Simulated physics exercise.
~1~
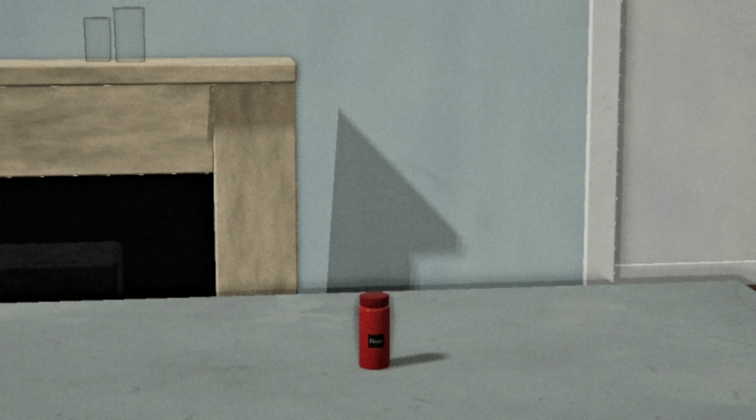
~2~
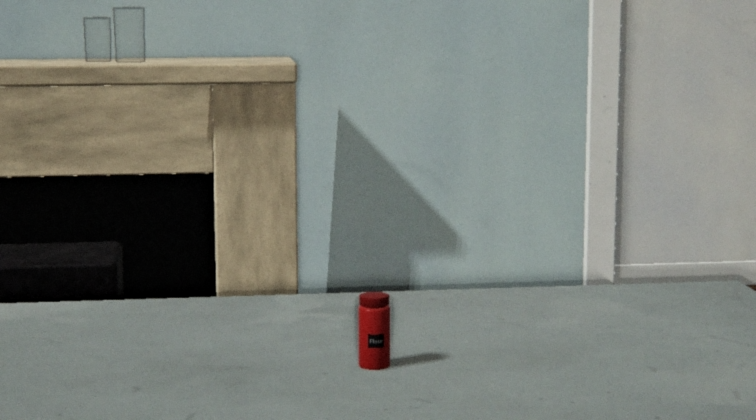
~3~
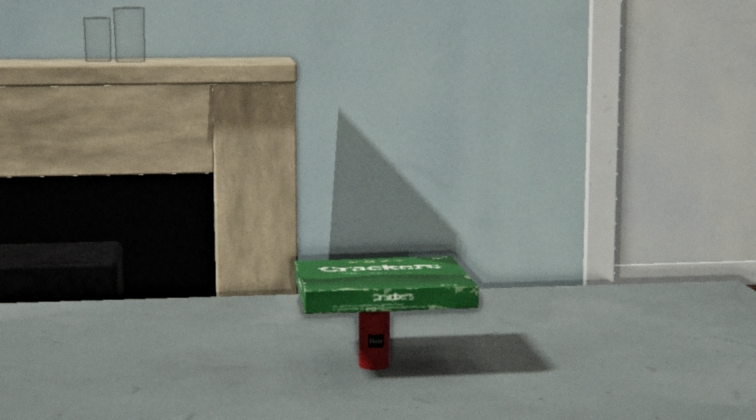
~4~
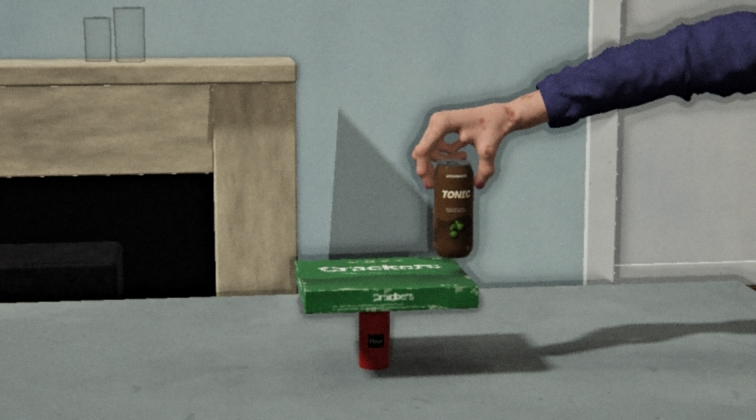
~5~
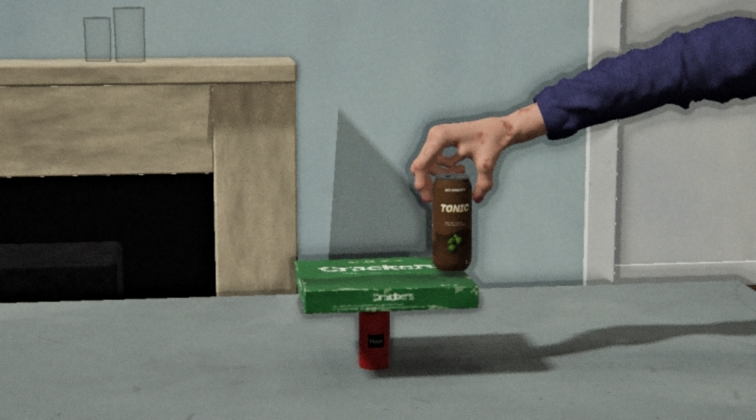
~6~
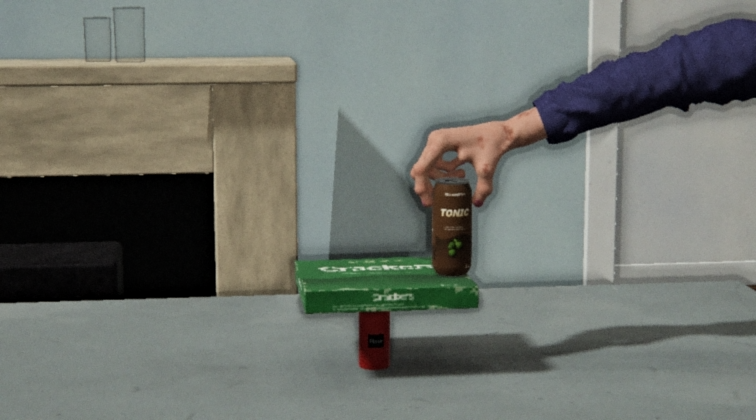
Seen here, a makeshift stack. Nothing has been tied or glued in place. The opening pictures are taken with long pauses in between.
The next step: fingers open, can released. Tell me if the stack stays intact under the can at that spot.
No, it breaks up.
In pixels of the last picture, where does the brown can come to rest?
Around (544, 351).
Then, 0.30 s later than the last frame, brown can now fallen; green packet tilted by 47°.
Then, 0.50 s later than the last frame, green packet tilted by 56°.
Then, 0.70 s later than the last frame, green packet now fallen; red shaker tilted by 73°.
When it is over, fallen, green packet and brown can; lying over in the stack, red shaker. End places, in pixels of the last picture, brown can near (545, 351). The stack loses its balance.
